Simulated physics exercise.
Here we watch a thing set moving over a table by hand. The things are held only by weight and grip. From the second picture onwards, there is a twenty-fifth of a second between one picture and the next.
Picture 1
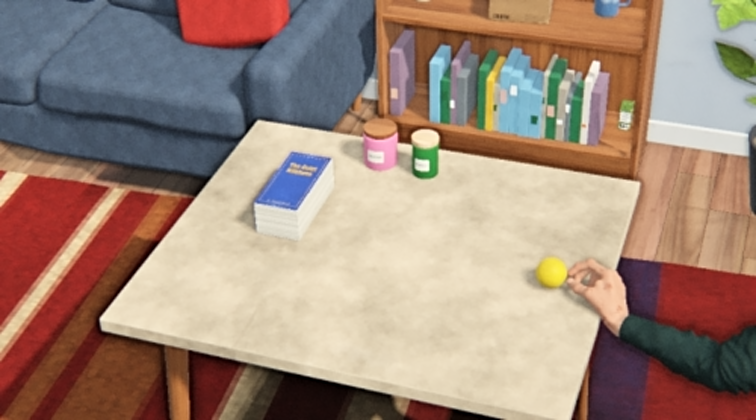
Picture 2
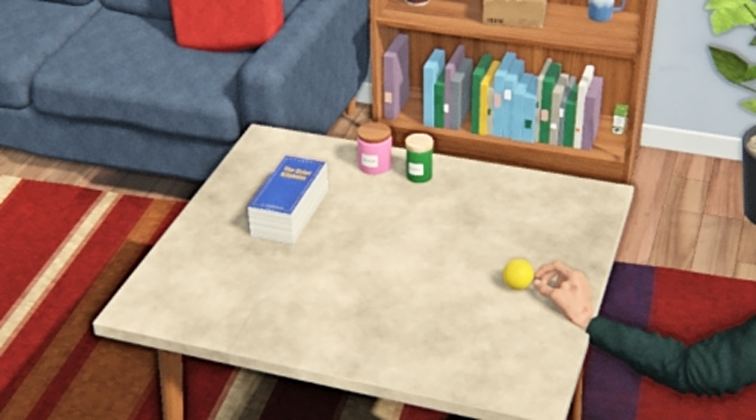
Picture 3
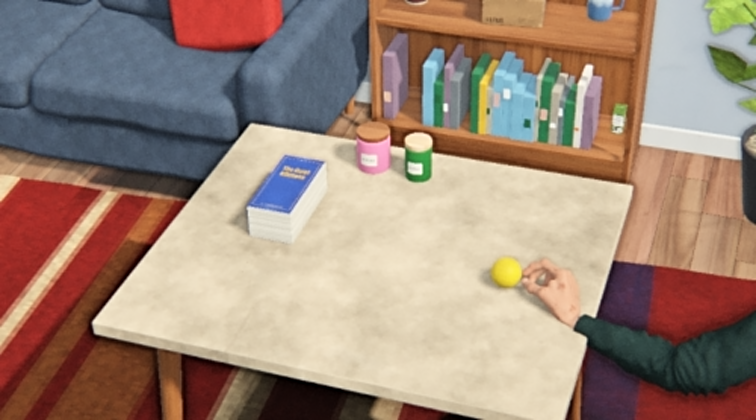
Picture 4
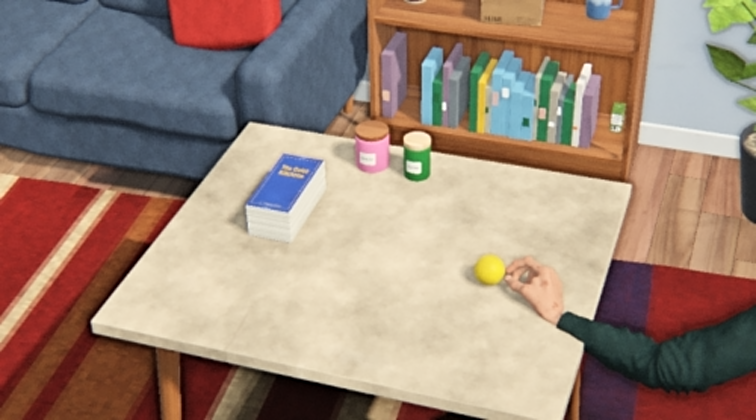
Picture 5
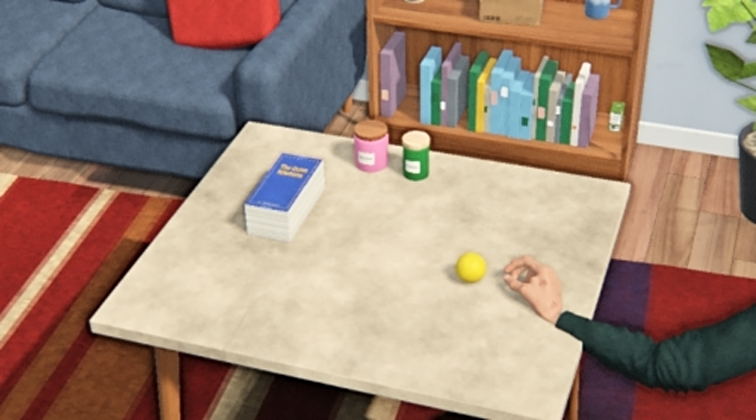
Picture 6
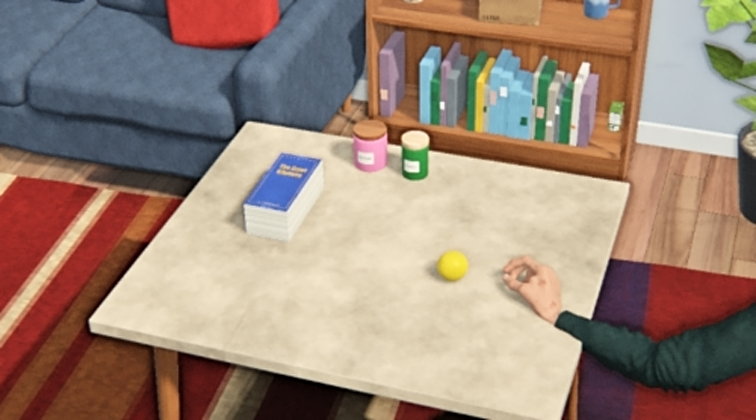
In the video, a hand moves a small yellow lemon leftward across a table holding a blue-covered book and pink and green jars, then lets go, and the lemon continues left while the hand stays behind.
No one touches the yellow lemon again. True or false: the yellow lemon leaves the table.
True.
Then, 0.30 s on from there, yellow lemon shifted well along near (328, 255).
Then, 0.70 s on from there, yellow lemon shifted well along near (177, 241).
Then, 1.10 s on from there, yellow lemon now off the table.
In the end, off the table, yellow lemon.
